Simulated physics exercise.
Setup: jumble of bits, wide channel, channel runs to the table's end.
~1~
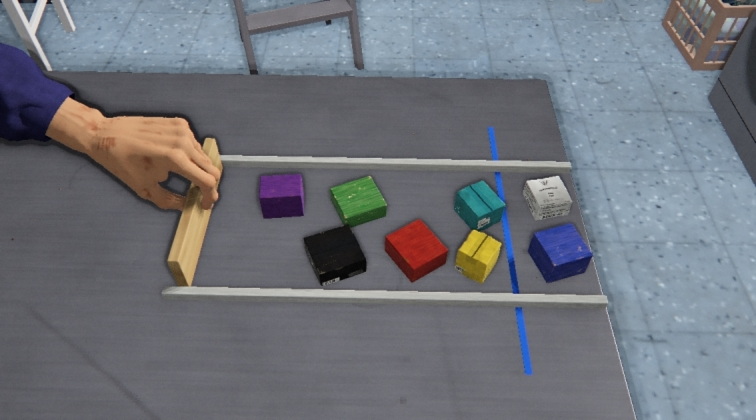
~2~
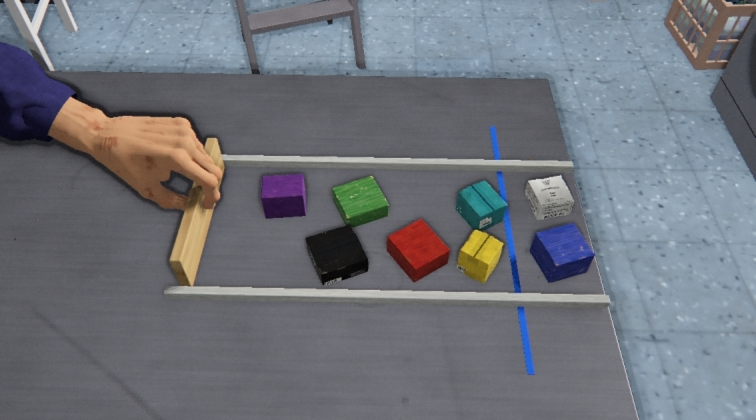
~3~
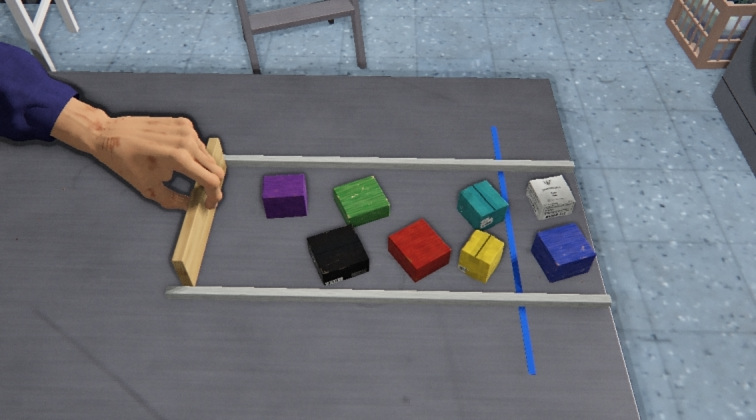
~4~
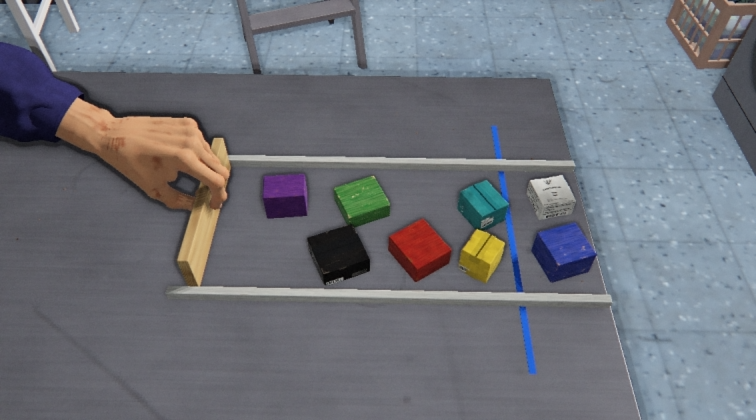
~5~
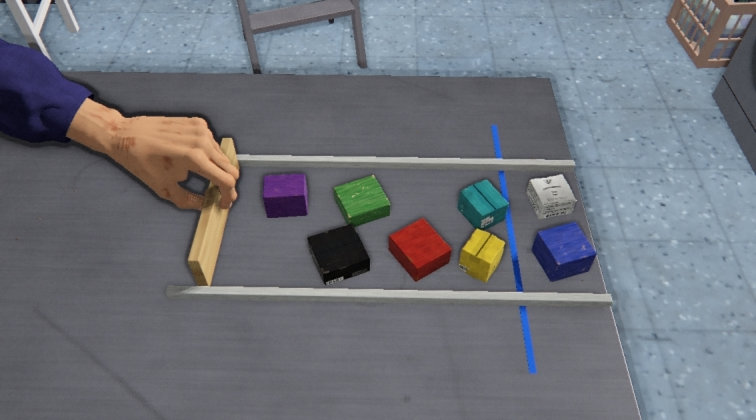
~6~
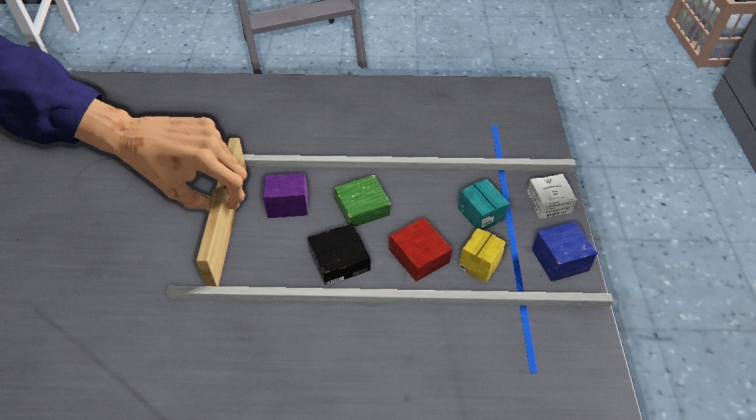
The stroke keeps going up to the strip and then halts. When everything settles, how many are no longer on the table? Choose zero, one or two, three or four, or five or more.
When everything settles, three or four are no longer on the table.
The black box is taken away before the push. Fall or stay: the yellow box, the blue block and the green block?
As for the yellow box, it holds; the blue block drops; and the green block holds.
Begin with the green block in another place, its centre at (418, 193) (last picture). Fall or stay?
Well, the green block keeps its place.
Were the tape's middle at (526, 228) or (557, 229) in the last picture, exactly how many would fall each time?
It would be 4 and 6.
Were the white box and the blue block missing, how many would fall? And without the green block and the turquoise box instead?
The count is 2 in the first case and 2 in the second.
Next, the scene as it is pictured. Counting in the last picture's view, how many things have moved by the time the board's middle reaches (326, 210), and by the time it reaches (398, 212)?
At first I count 3, and then 6.
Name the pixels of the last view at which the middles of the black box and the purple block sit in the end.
The black box finishes at (543, 265); the purple block finishes at (530, 201).
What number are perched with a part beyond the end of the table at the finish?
Overhanging: 2.
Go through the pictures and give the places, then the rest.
The first frame shows white box (547, 198); blue block (559, 253); turquoise box (479, 207); board (198, 209); tape (506, 230).
The second frame shows blue block (561, 253); purple block (284, 196).
The third frame shows turquoise box (482, 207); black box (338, 255).
The fourth frame shows white box (551, 197); board (207, 209).
The fifth frame shows blue block (563, 252); red block (419, 249).
The sixth frame shows white box (551, 196); blue block (564, 251); turquoise box (483, 206); board (224, 209); tape (511, 228).
A little later, none off yet; white box at rest near (551, 196); blue block at rest near (564, 251); turquoise box at rest near (483, 206).
Next, none off yet; white box at rest near (551, 196); blue block at rest near (564, 251); turquoise box shifted a little near (503, 209).
Later still, none off yet; white box tilted well over near (597, 193); blue block tilted well over near (621, 253); turquoise box shifted well along near (575, 214).
When it is over, the number that fall off is three or four; down, yellow box, turquoise box, blue block and white box.
